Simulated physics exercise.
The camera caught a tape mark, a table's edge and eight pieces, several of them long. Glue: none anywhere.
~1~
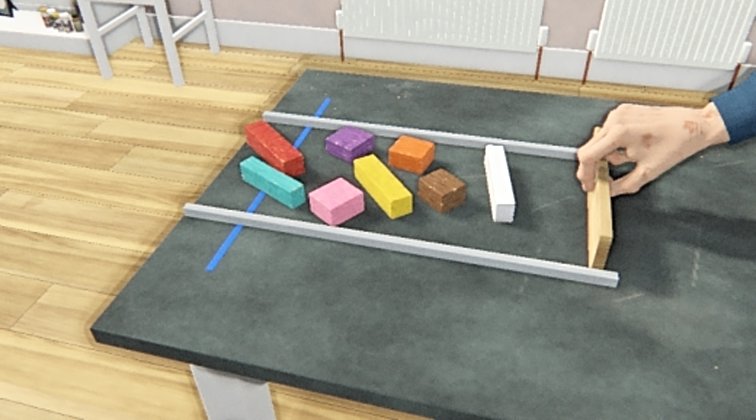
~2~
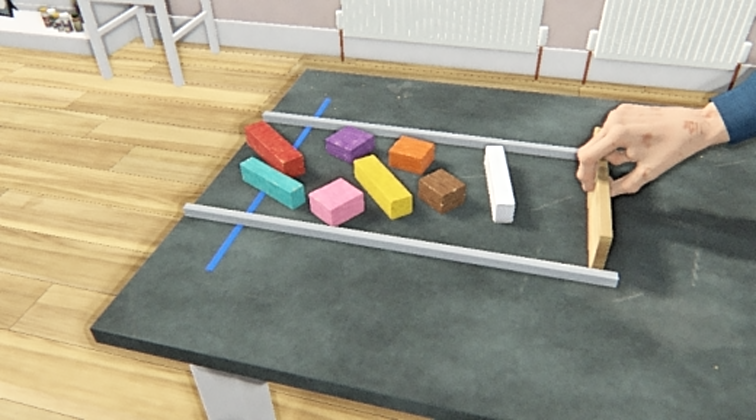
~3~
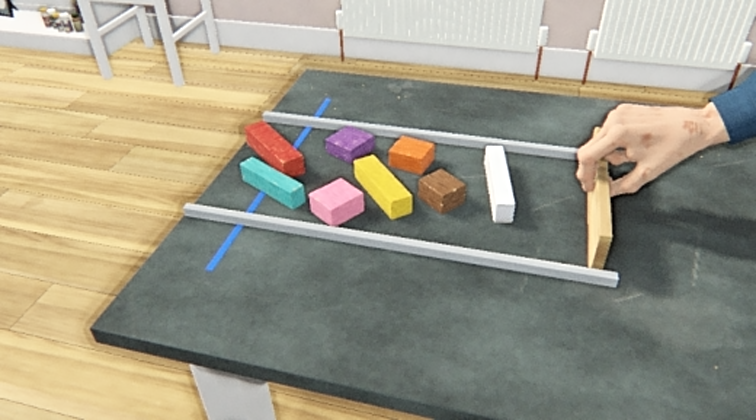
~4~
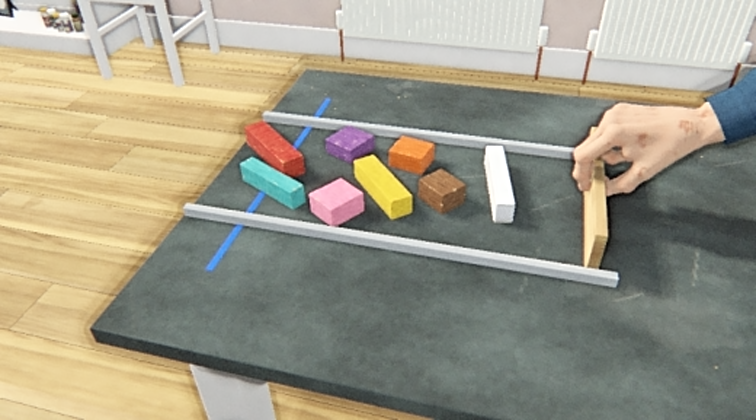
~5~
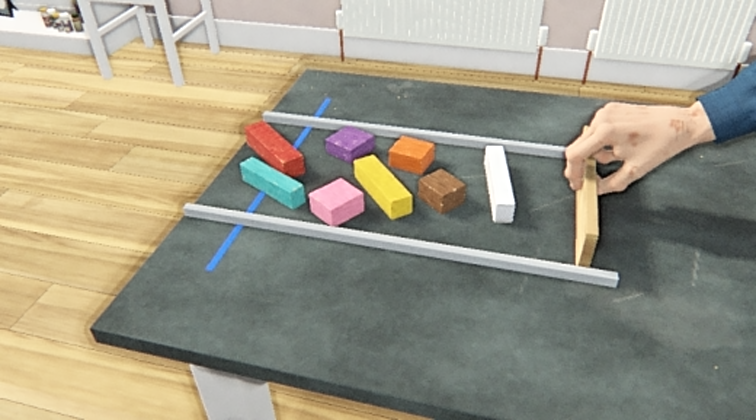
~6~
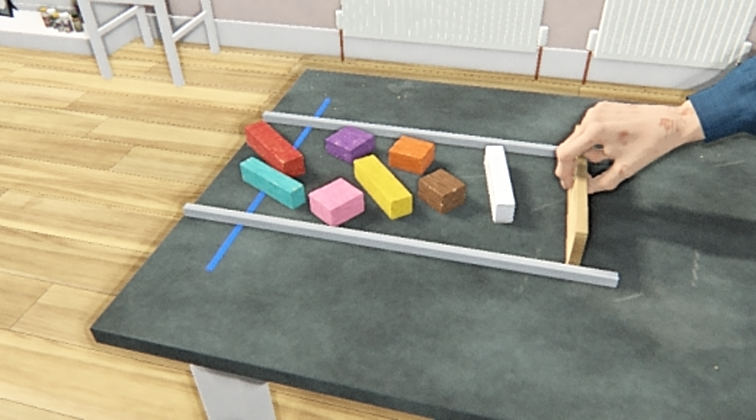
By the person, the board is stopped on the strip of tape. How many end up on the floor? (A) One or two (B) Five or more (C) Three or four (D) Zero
Three or four.
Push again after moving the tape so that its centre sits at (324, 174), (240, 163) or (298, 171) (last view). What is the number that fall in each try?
0, 7, 2.
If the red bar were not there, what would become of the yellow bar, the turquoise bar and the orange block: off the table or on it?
Note: Yellow bar is on by the end; turquoise bar is off by the end; orange block is on by the end.
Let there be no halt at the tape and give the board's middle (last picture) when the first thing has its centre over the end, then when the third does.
The middle sits near (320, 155) at the first moment and near (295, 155) at the second.
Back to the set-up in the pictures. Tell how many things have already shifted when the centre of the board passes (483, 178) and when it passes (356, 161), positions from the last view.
2 by the first point, 8 by the second.
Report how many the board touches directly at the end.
Well, it touches 2.
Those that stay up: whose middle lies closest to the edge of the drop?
Pink block.
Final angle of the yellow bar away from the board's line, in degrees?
About 45°.
Soon after, none off yet; red bar at rest near (274, 149); turquoise bar at rest near (272, 182); purple block at rest near (350, 144).
In the end, the number that fall off is three or four; gone, purple block, turquoise bar and red bar.
